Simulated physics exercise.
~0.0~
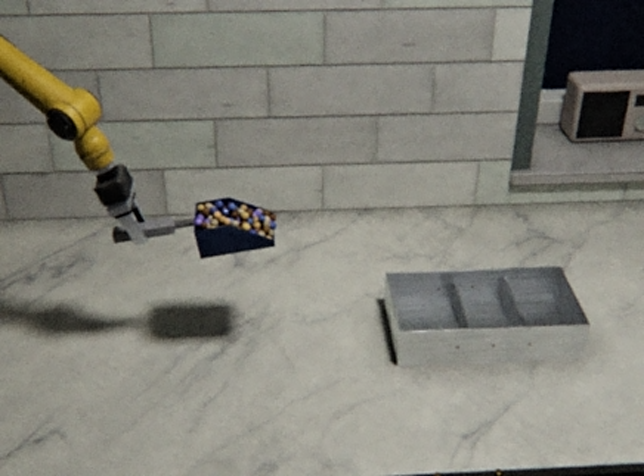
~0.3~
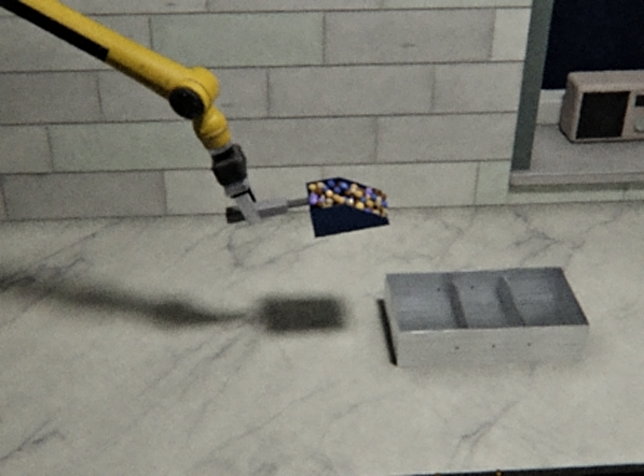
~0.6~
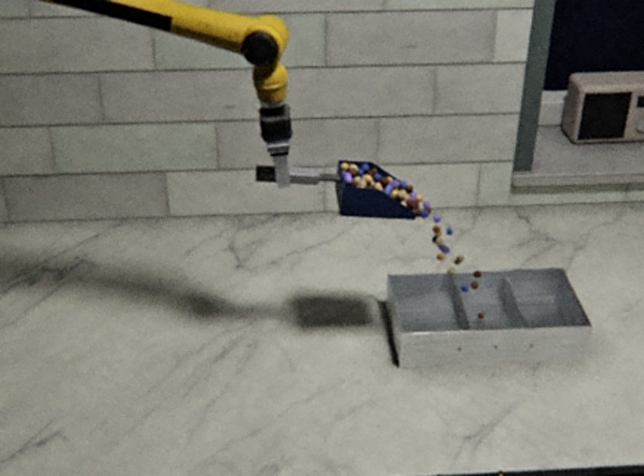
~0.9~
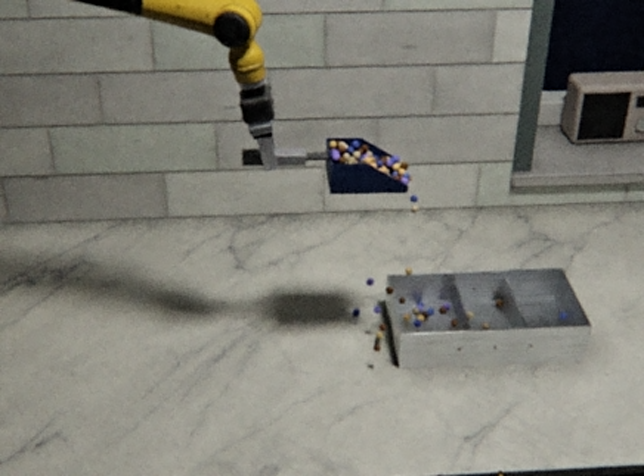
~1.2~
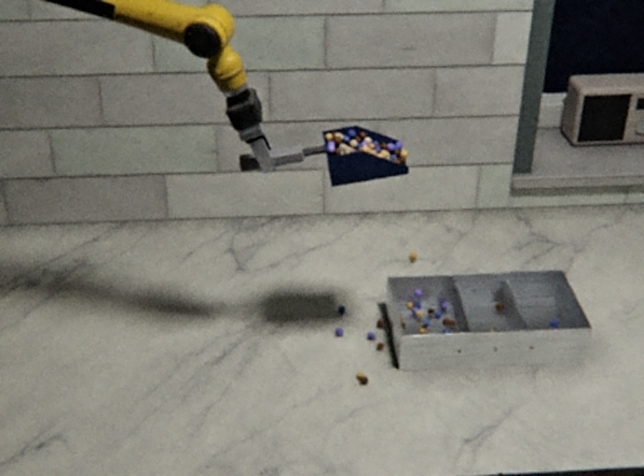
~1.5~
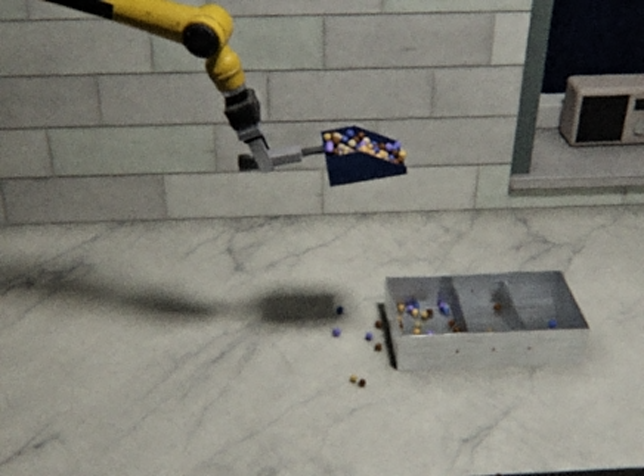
A yellow robot arm carried a dark scoop full of small colorful balls rightward, tipped some toward a gray divided box, then lifted and leveled back, leaving most still in the scoop, some in the box's compartments and a few scattered beside it.
